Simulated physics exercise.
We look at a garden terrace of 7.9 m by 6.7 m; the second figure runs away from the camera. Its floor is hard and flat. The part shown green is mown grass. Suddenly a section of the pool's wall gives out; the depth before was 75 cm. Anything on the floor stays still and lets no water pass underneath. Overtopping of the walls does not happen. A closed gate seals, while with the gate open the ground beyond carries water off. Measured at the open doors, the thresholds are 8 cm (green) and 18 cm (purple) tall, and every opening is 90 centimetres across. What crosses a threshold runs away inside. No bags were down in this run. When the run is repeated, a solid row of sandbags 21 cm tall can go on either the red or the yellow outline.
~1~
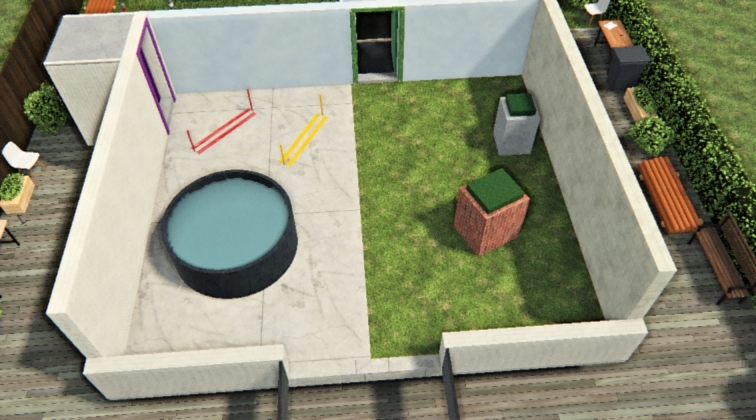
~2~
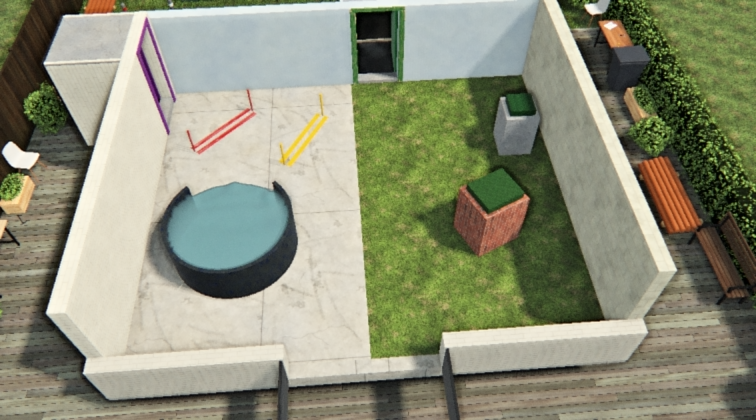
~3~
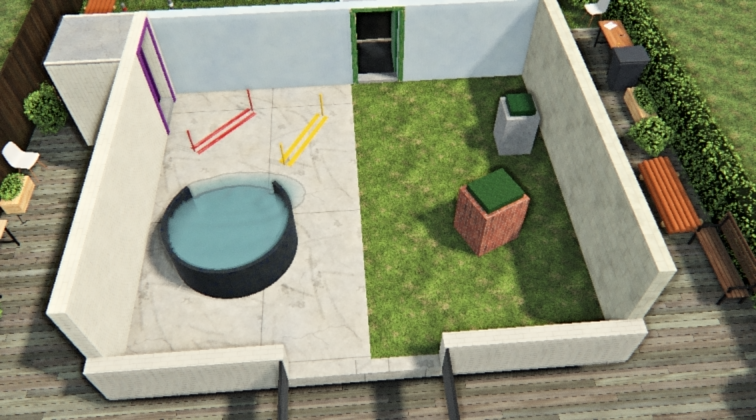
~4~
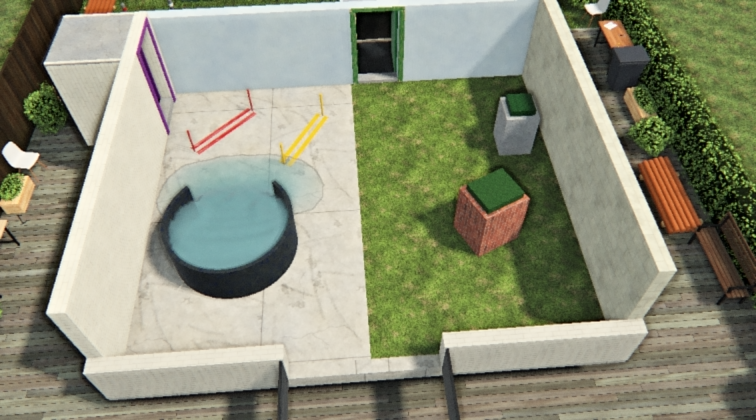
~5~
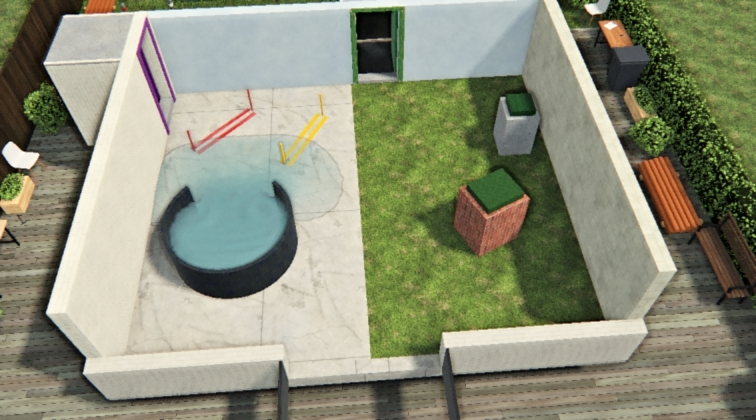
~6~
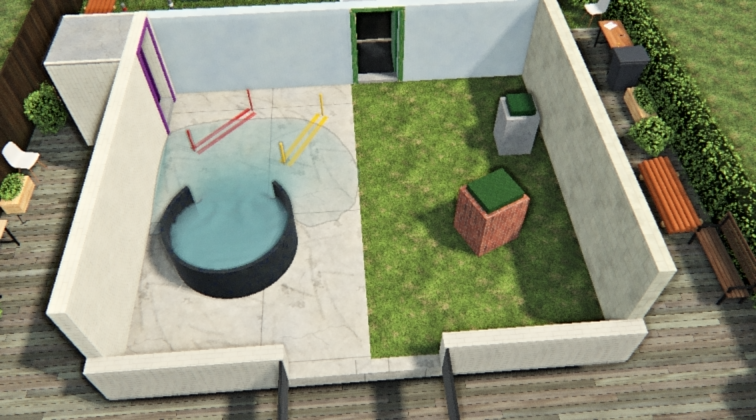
Round dark pool on a walled terrace breaking open at its far side, water spreading across pale paving around red and yellow outlines.
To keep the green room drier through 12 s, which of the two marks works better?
The yellow mark works better.
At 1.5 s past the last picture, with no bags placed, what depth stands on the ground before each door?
Reading (cm) - green: 13; purple: 25.
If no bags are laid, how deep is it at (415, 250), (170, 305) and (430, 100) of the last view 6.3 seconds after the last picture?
Roughly 1, 3 and 8 cm.
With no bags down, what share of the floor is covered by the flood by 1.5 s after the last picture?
Some 35 per cent of it.
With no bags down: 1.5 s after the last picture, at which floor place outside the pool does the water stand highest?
Max depth location: About (174, 105).
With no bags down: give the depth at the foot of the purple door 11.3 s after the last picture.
Depth reading: Near 4.0 cm.
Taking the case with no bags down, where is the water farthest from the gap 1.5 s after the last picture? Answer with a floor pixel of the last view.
You'll find it close to (415, 81) in the last picture.
Then, 0.7 s after the last picture water covers 30 % of the floor and is deepest (44 cm) near (176, 94) in the run without bags; in at the green door, 0 L with no bags, 0 L with the row on red, 0 L on yellow.
Then, 1.5 s after the last picture water covers 35 % of the floor and is deepest (44 cm) near (174, 105) in the run without bags; in at the green door, 1 L with no bags, 4 L with the row on red, 0 L on yellow.
Then, 2.8 s after the last picture water covers 40 % of the floor and is deepest (22 cm) near (174, 105) in the run without bags; in at the green door, 19 L with no bags, 35 L with the row on red, 4 L on yellow.
Then, 6.3 s after the last picture water covers 70 % of the floor and is deepest (14 cm) near (516, 76) in the run without bags; in at the green door, 33 L with no bags, 53 L with the row on red, 8 L on yellow.
Then, 11.3 s after the last picture water covers 100 % of the floor and is deepest (8 cm) near (467, 217) in the run without bags; in at the green door, 35 L with no bags, 55 L with the row on red, 8 L on yellow.
